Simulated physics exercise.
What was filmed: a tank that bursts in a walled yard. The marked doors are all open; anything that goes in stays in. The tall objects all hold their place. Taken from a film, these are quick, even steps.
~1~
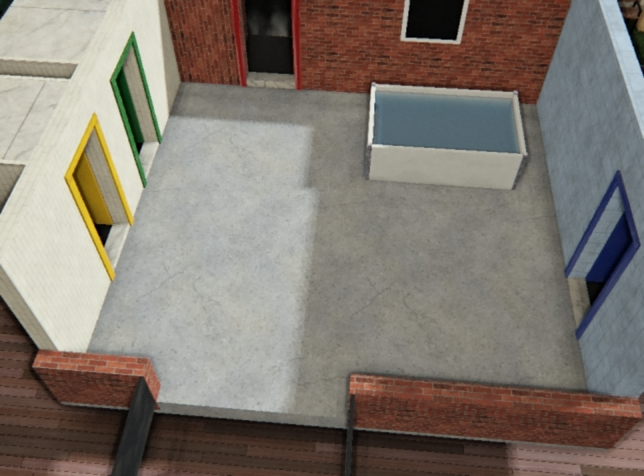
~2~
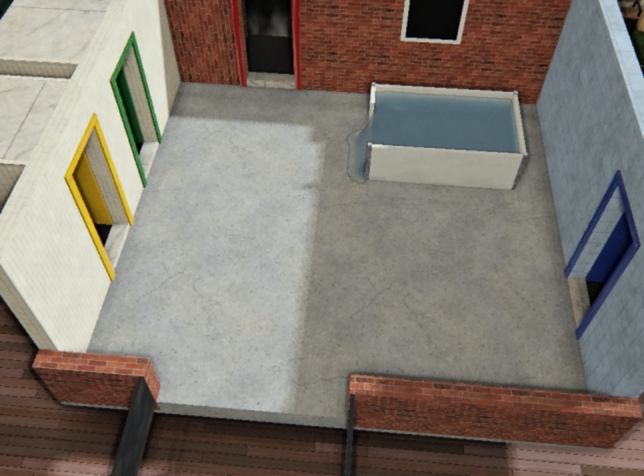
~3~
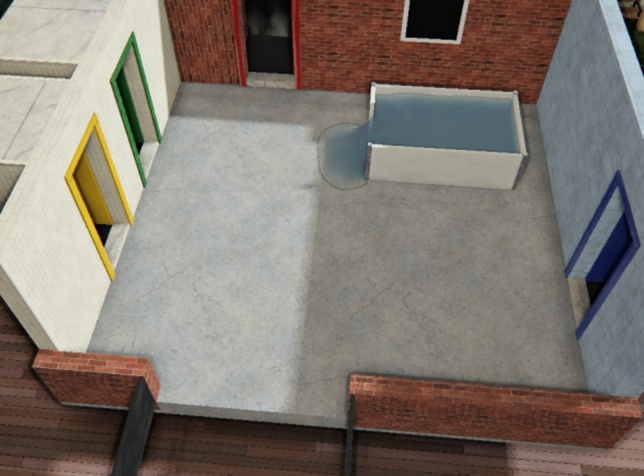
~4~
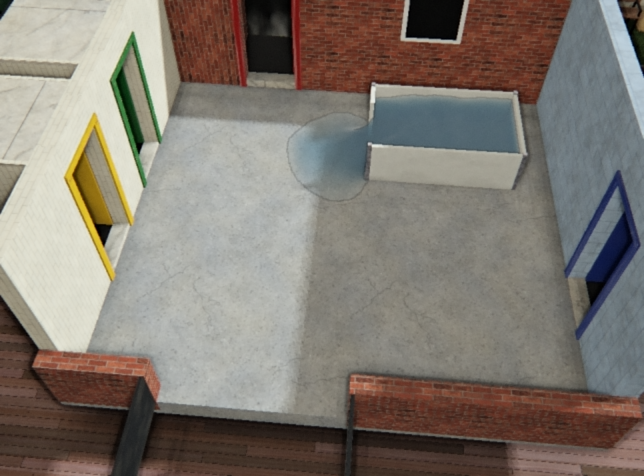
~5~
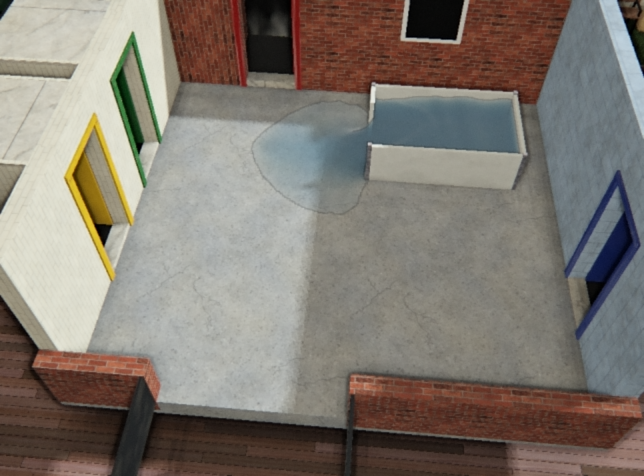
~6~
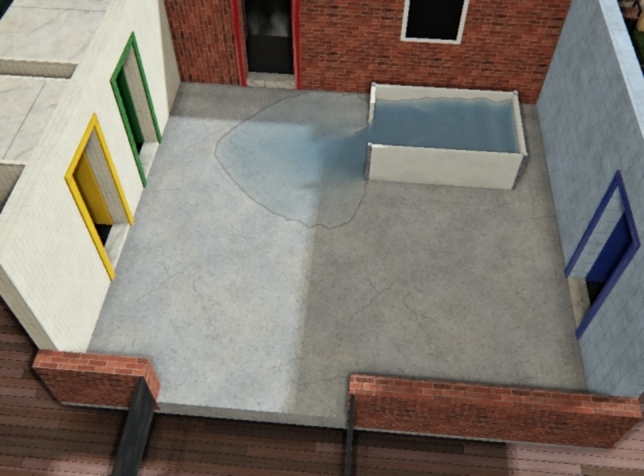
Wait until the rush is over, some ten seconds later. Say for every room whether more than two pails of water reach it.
The red door: Two or fewer reach it. The blue door: Two or fewer reach it. The yellow door: More than two reach it. The green door: More than two reach it.
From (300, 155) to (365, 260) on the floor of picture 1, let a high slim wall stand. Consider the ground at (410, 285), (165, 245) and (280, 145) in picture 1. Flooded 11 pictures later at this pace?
Taking the points in order, they are inundated, high and dry and inundated.
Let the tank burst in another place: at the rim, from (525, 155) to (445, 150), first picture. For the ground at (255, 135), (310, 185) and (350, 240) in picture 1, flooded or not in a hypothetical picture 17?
In turn: Untouched, then untouched, then untouched.
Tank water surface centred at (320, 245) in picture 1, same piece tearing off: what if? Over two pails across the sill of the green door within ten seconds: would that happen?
Well, the way I see it, the green door never reaches the limit.
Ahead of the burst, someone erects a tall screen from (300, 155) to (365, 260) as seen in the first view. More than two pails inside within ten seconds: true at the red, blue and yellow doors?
Briefly, red ends up above; blue ends up above; yellow remains below.
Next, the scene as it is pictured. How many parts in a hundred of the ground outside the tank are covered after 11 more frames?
That comes to about 40 per cent.
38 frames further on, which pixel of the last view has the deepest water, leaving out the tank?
Somewhere near (106, 379).
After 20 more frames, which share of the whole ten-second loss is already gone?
My figure is about 35 in a hundred.
A moment on, water covers 30 % of the floor; the red door wet at the sill, nothing in, the blue door not reached, the yellow door not reached, the green door under two buckets in.
Next, water covers 40 % of the floor; the red door wet at the sill, nothing in, the blue door not reached, the yellow door under two buckets in, the green door over two buckets in.
Then, water covers 45 % of the floor; the red door wet at the sill, nothing in, the blue door not reached, the yellow door over two buckets in, the green door far over two buckets in.
Later, water covers 60 % of the floor; the red door wet at the sill, nothing in, the blue door not reached, the yellow door over two buckets in, the green door far over two buckets in.
In the end, water covers 85 % of the floor; the red door wet at the sill, nothing in, the blue door wet at the sill, nothing in, the yellow door over two buckets in, the green door far over two buckets in.
